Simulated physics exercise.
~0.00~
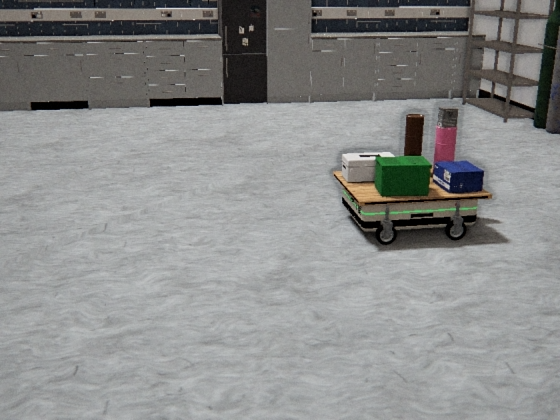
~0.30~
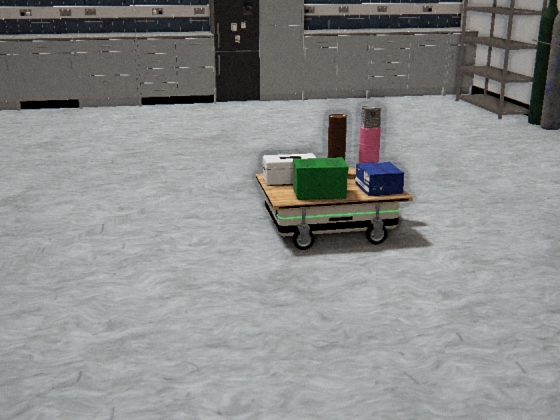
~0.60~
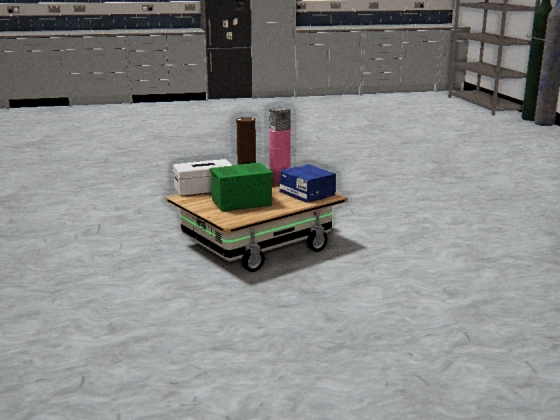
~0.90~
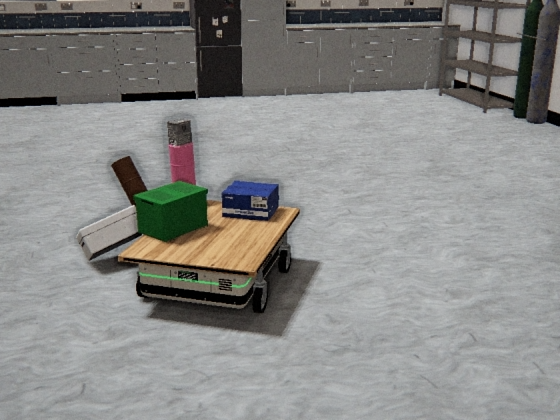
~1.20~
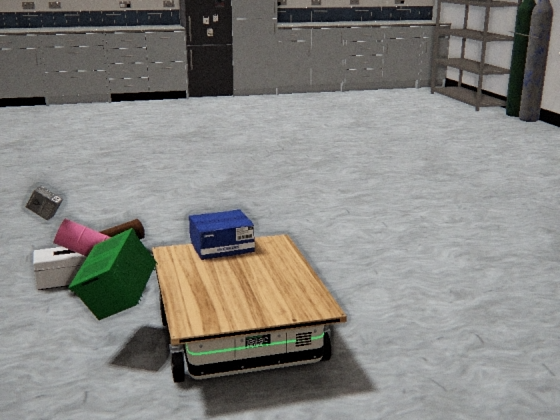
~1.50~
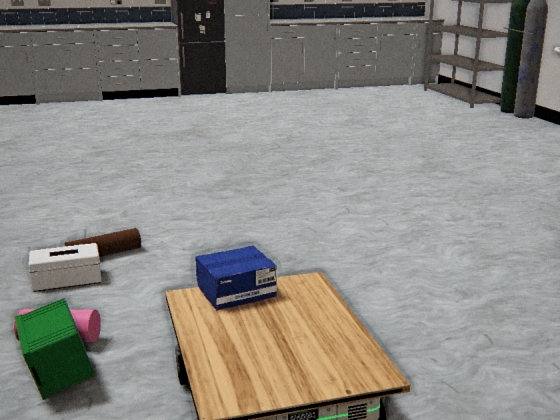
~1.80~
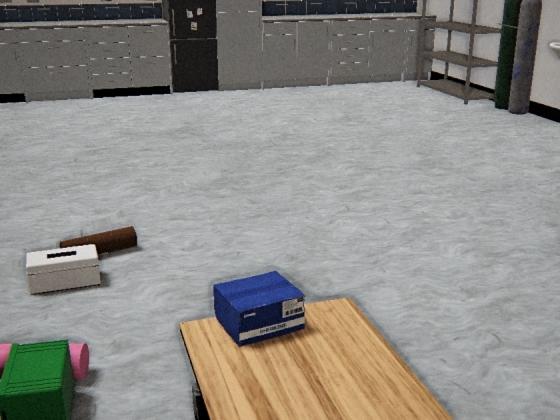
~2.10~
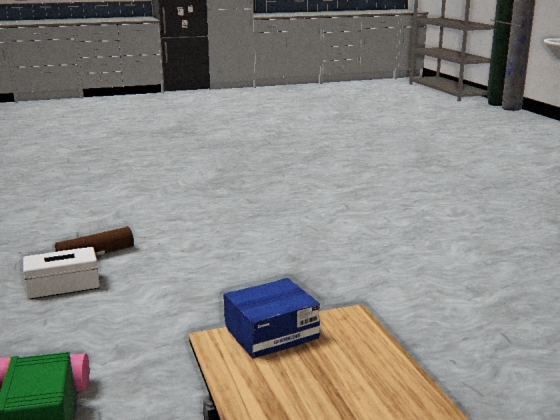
To begin with, a low wheeled robot with a flat wooden deck rolls across a pale floor, carrying a green tote, a blue parcel, a white toolbox, a small grey box and two upright canisters, one brown, one pink. It moves left and nearer, then starts to swing round. As it turns, the toolbox slides off the left side and the brown canister tips after it. The green tote, pink canister and grey box tumble off next. The robot comes closer and settles at the bottom, the blue parcel still upright on its deck, with spilled items lying at left.
